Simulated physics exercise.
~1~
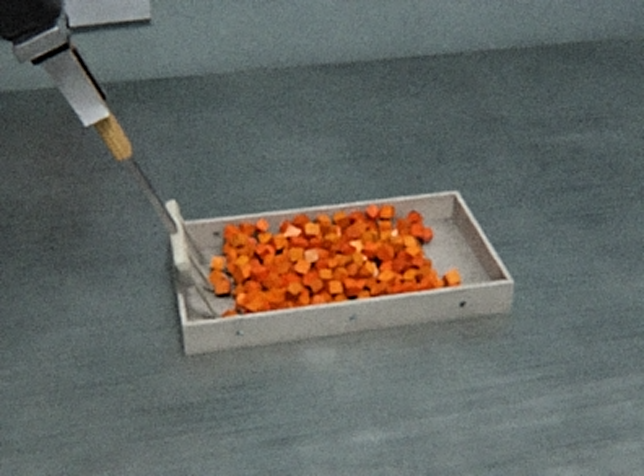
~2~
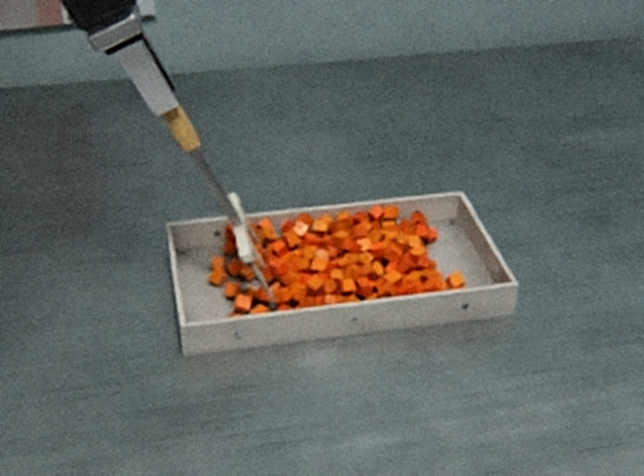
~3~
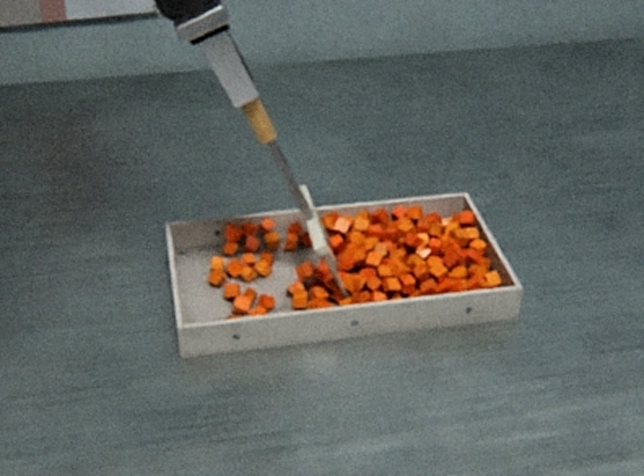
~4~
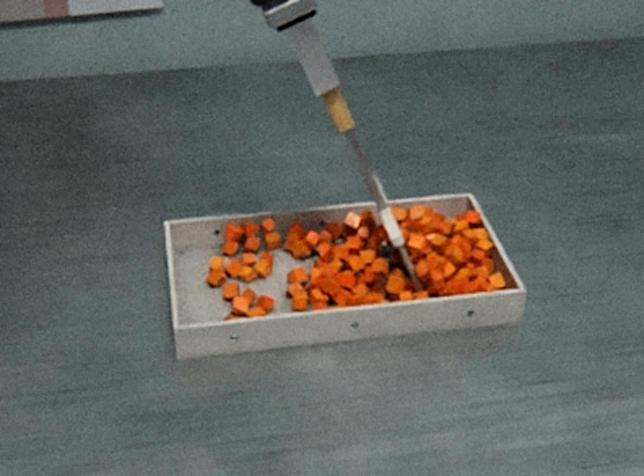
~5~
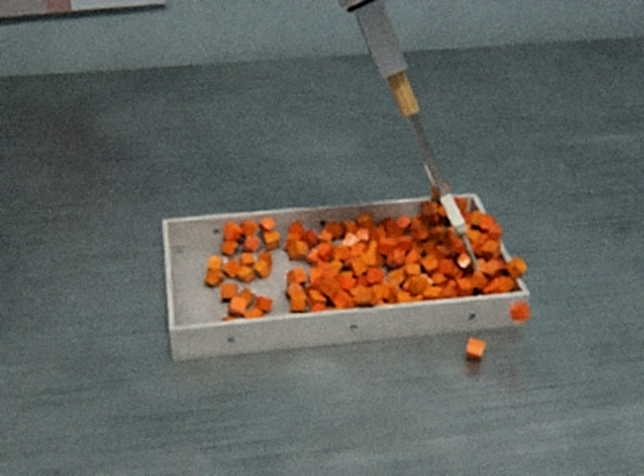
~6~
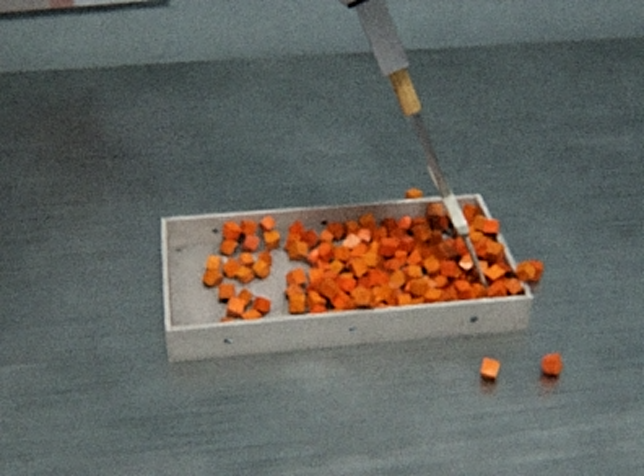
On a table, a fork pushes orange cubes right through a tray, spilling a few.
